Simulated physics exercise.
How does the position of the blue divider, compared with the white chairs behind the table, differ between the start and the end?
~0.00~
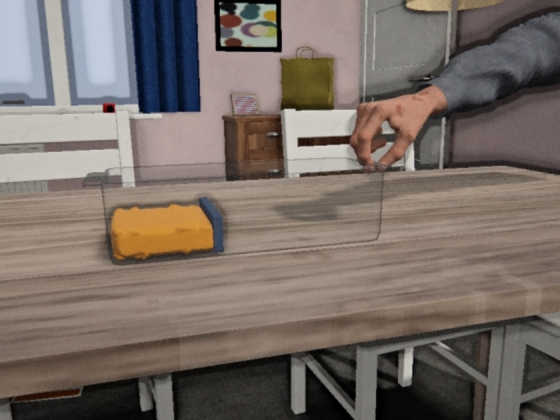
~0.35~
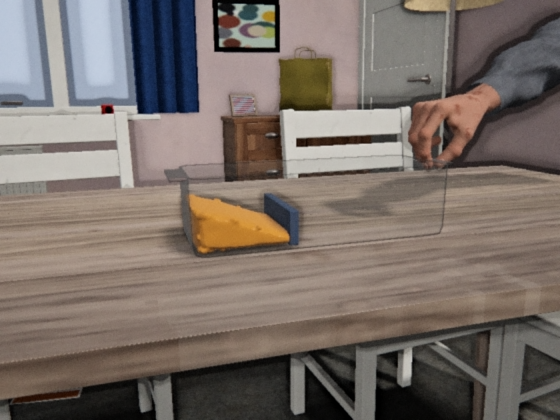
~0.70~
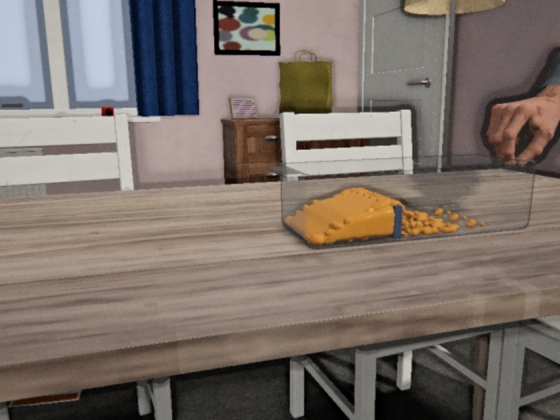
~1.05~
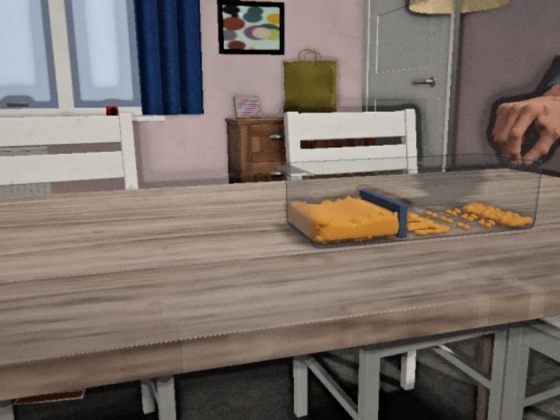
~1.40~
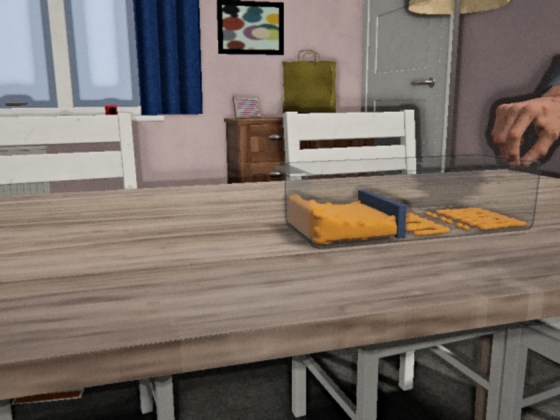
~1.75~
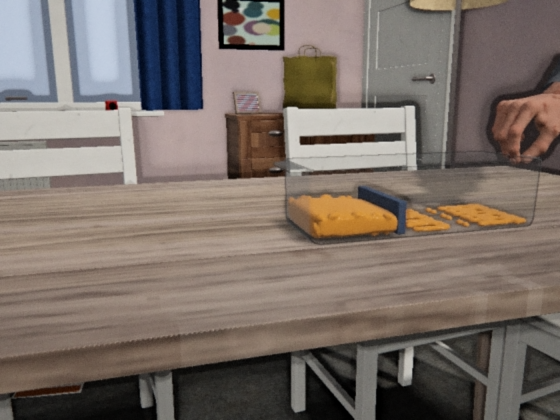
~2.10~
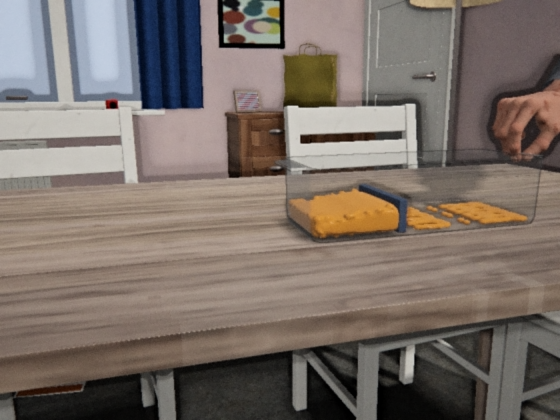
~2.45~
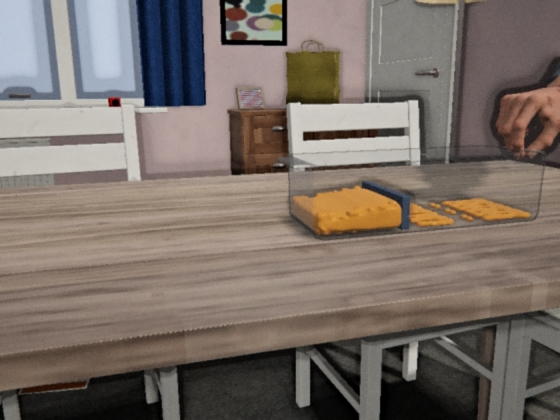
At the start the blue divider is in line with the gap between the two white chairs. By the end it is farther right, in front of the right part of the right-hand chair.
